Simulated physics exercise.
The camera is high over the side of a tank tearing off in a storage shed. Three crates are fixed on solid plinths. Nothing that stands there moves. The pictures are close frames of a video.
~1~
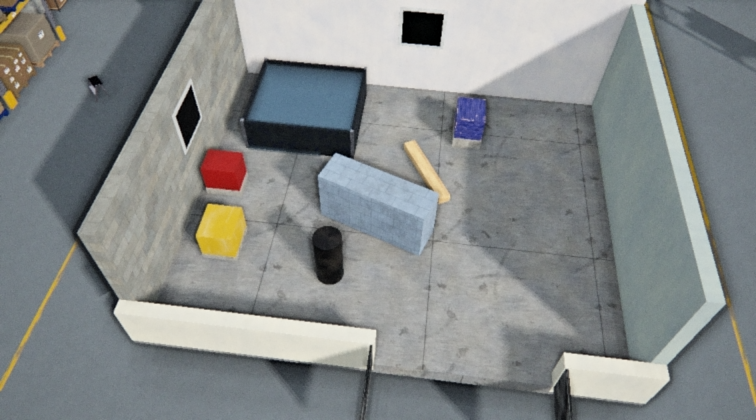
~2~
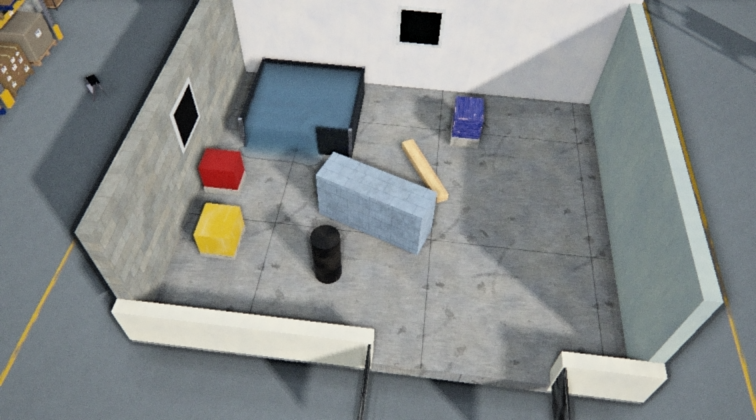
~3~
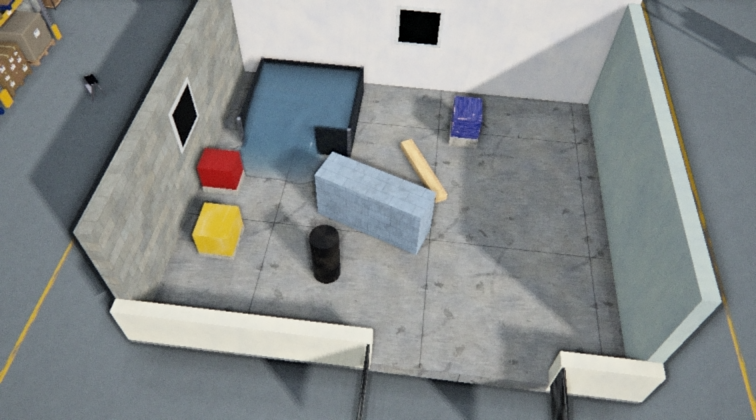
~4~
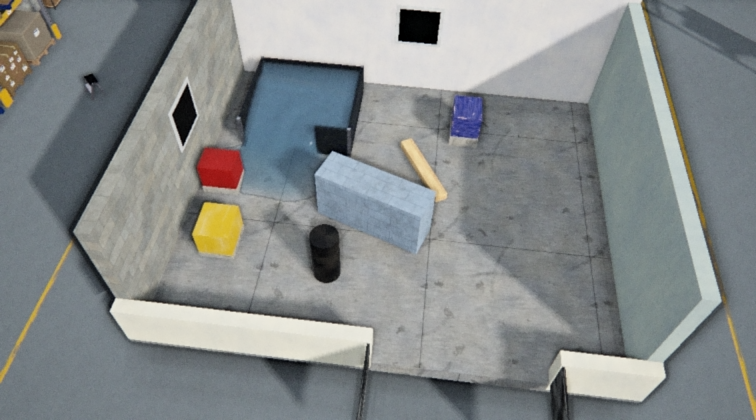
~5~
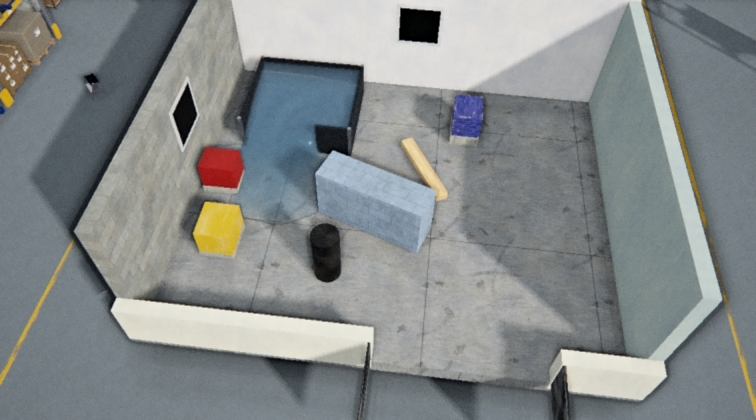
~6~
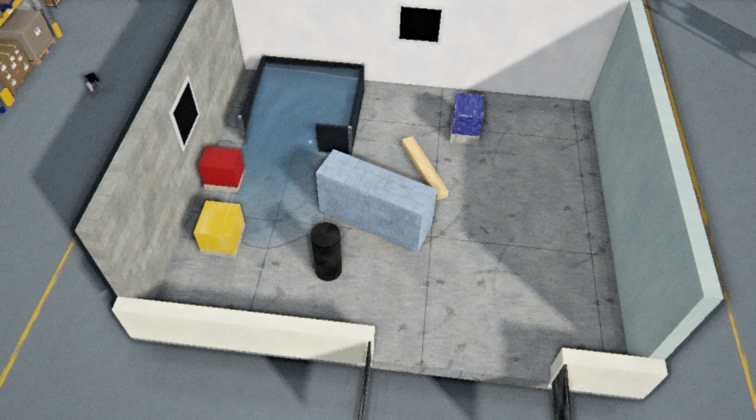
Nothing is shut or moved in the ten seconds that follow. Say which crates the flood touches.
In the end: The blue crate stays dry; the yellow crate gets wet; the red crate gets wet.
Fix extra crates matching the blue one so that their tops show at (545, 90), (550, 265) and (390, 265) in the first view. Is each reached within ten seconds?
In that order: Is spared, escapes it, stays dry.
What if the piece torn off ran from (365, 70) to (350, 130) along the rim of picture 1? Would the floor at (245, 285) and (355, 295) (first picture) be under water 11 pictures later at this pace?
One after the other: No water, no water.
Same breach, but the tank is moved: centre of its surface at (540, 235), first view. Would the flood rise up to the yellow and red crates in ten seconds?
Yellow is safe, red is spared.
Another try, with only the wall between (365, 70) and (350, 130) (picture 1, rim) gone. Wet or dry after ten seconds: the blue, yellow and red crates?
One by one: The blue one takes water, the yellow one escapes it, the red one is safe.
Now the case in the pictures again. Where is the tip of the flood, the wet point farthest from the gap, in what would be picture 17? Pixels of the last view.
Close to (389, 348).
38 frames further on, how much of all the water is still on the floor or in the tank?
Close to 98 %.
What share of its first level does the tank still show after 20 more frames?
Roughly 32 per cent.
A moment on, water covers 20 % of the floor; the blue crate not reached, the yellow crate water round its plinth, the red crate water round its plinth.
Next, water covers 30 % of the floor; the blue crate not reached, the yellow crate water round its plinth, the red crate water round its plinth.
Then, water covers 45 % of the floor; the blue crate not reached, the yellow crate water round its plinth, the red crate water round its plinth.
Later, water covers 70 % of the floor; the blue crate water round its plinth, the yellow crate water round its plinth, the red crate water round its plinth.
In the end, water covers 95 % of the floor; the blue crate stayed above the water, the yellow crate was topped, the red crate was topped.
